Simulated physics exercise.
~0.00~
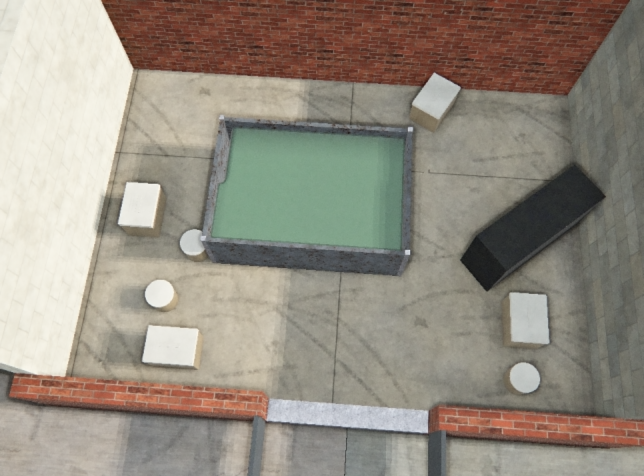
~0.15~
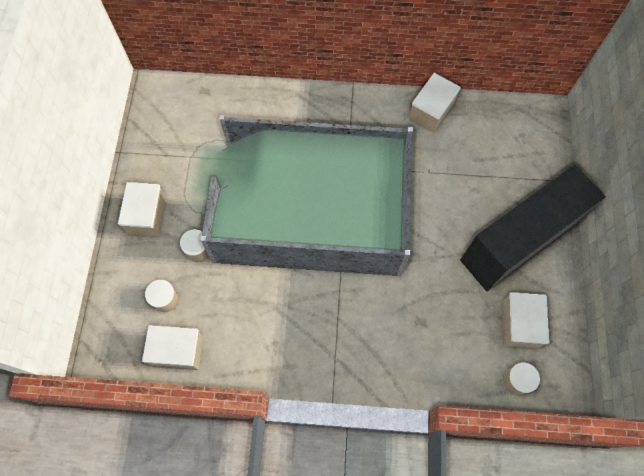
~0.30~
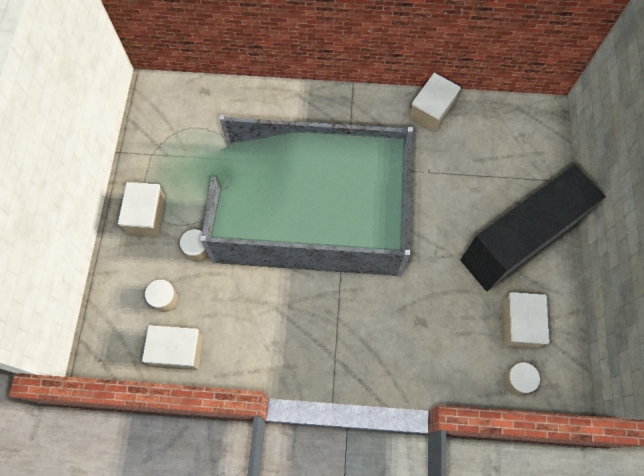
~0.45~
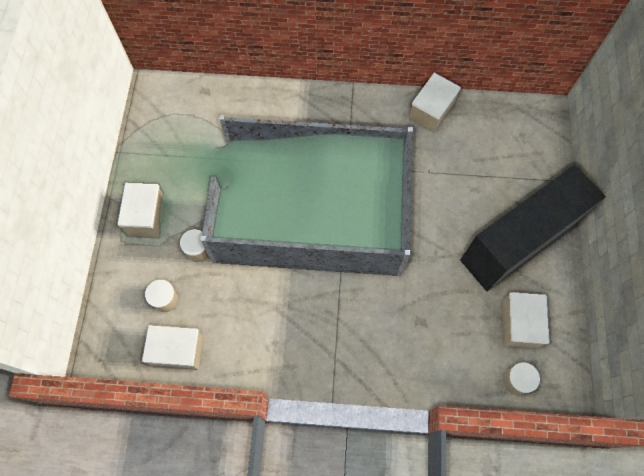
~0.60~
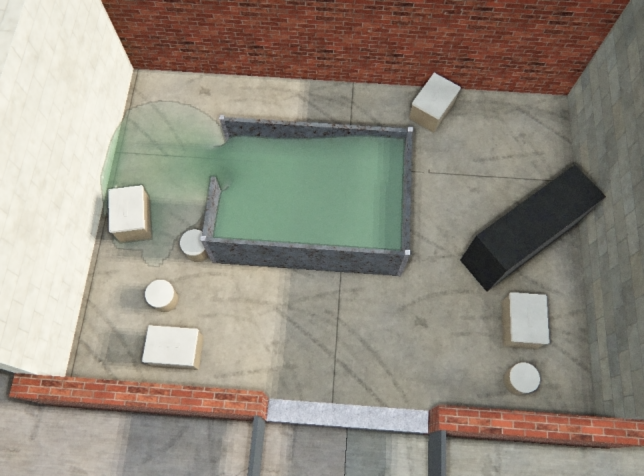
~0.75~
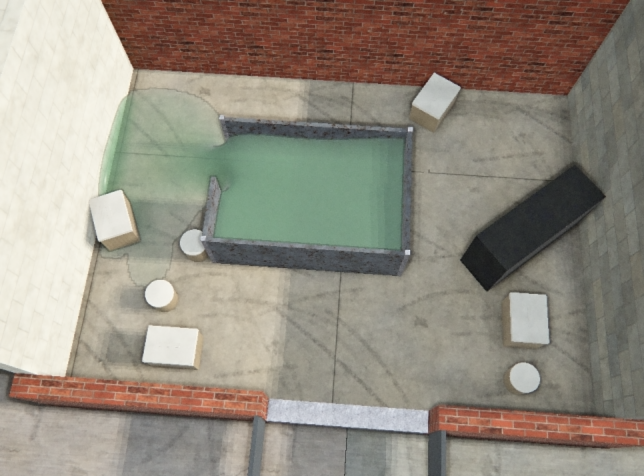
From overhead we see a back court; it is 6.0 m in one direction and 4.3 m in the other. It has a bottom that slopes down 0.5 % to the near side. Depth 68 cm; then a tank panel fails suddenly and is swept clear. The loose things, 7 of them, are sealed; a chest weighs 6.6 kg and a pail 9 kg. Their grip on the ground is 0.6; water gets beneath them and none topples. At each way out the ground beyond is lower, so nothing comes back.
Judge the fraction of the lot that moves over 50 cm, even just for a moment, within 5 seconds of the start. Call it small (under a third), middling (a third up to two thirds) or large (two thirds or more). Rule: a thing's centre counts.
The fraction is middling.
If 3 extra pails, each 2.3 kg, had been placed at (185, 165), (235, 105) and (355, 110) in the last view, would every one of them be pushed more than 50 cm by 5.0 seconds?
Outcome: Breaks the threshold first, breaks the threshold next, breaks the threshold last.
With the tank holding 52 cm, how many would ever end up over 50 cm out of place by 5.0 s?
Under that setup the answer is 3.
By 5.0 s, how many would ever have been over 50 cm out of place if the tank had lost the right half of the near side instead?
Result: 2 of them.
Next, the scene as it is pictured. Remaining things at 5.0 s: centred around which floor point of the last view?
They're centred close to (386, 287).
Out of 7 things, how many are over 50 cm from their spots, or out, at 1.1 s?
By then 1.
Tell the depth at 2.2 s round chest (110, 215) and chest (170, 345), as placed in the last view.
Close to 12 and 3 centimetres.
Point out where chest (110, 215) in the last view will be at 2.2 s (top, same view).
Estimated pixel: Around (122, 352).
After 1.1 s 1 of 7 are over 50 cm from their spots; 0 afloat.
After 2.2 s 1 of 7 are over 50 cm from their spots; 1 afloat.
After 3.5 s 3 of 7 are over 50 cm from their spots; 2 afloat.
After 5.0 s 3 of 7 are over 50 cm from their spots, and 3 have been at some point; 3 afloat.
